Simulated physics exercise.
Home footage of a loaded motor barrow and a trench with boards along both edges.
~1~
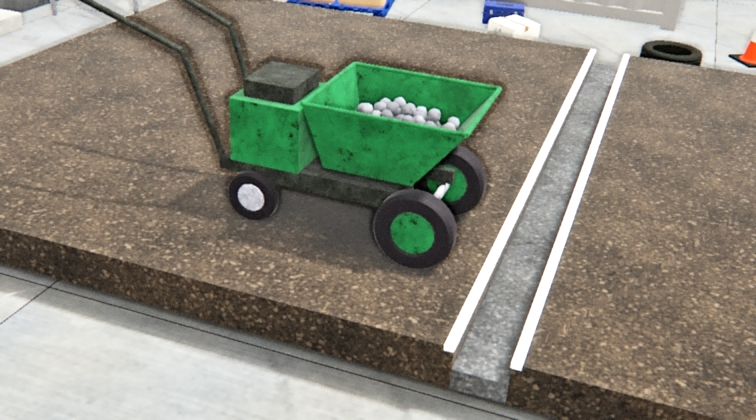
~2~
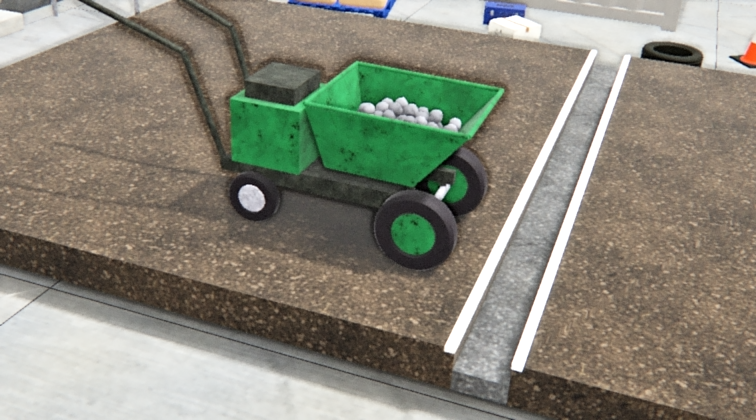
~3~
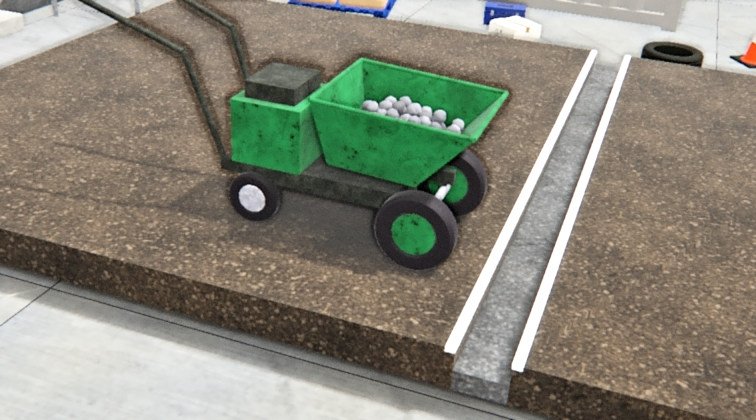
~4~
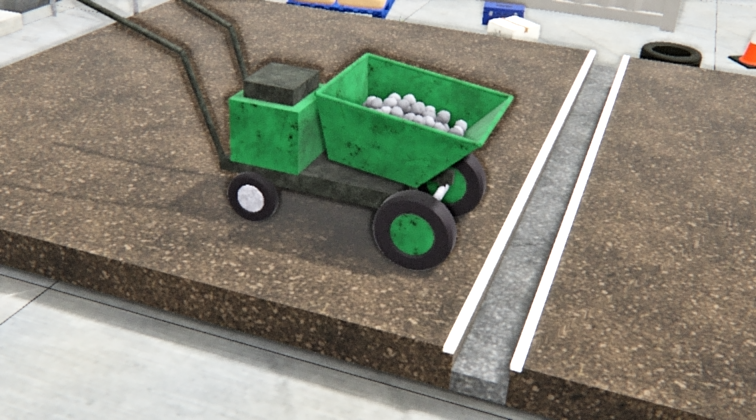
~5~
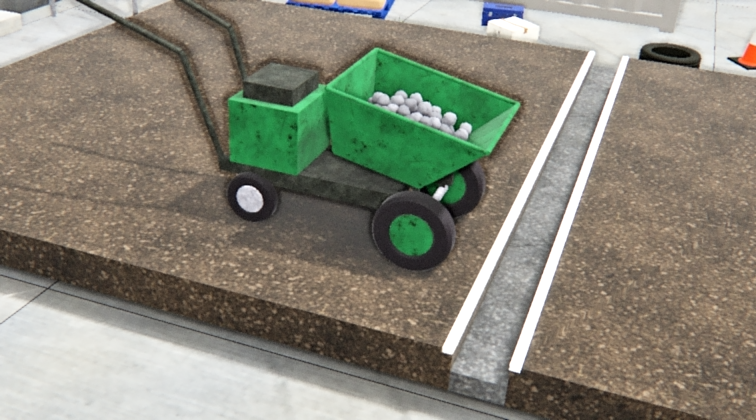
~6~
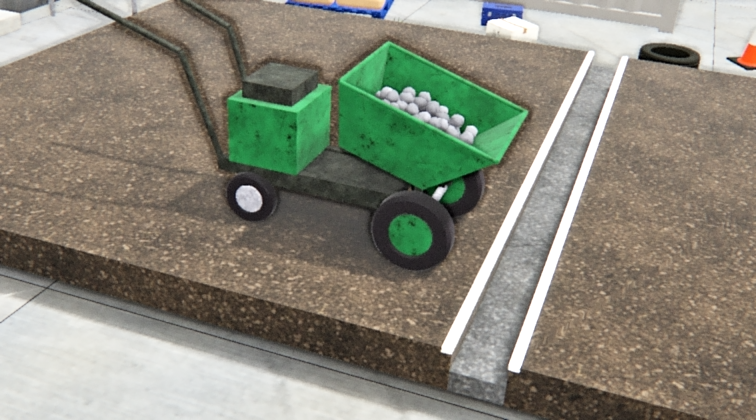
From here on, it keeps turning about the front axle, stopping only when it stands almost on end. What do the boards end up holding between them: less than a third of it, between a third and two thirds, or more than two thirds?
Fraction in: Below one third.
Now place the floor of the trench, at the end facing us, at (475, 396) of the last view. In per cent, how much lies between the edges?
It lands somewhere near 10 percent.
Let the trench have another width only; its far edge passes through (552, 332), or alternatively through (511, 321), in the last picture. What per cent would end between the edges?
50 %, then 0 %.
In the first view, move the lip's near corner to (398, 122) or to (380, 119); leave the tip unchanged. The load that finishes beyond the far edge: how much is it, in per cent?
Roughly 10 per cent at the first spot and 0 per cent at the second.
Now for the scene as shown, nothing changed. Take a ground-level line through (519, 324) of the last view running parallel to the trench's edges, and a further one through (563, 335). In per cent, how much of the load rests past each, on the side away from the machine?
First some 70, then 50 per cent.
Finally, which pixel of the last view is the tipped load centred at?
Last view, resting centre - approx. (597, 268).
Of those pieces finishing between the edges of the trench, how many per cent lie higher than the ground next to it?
About 45 %.
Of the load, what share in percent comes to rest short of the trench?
About 0 per cent.
Just after the last frame, skip tipped steeply; every one in the skip.
A moment on, skip tipped right over; the larger part in the skip; just a few in or heaped over the trench; roughly a quarter beyond it.
Further on, skip tipped right over; roughly a quarter in the skip; about a tenth in or heaped over the trench; roughly two thirds beyond it.
When it is over, skip tipped right over; roughly a quarter in the skip; about a tenth in or heaped over the trench; roughly two thirds beyond it.
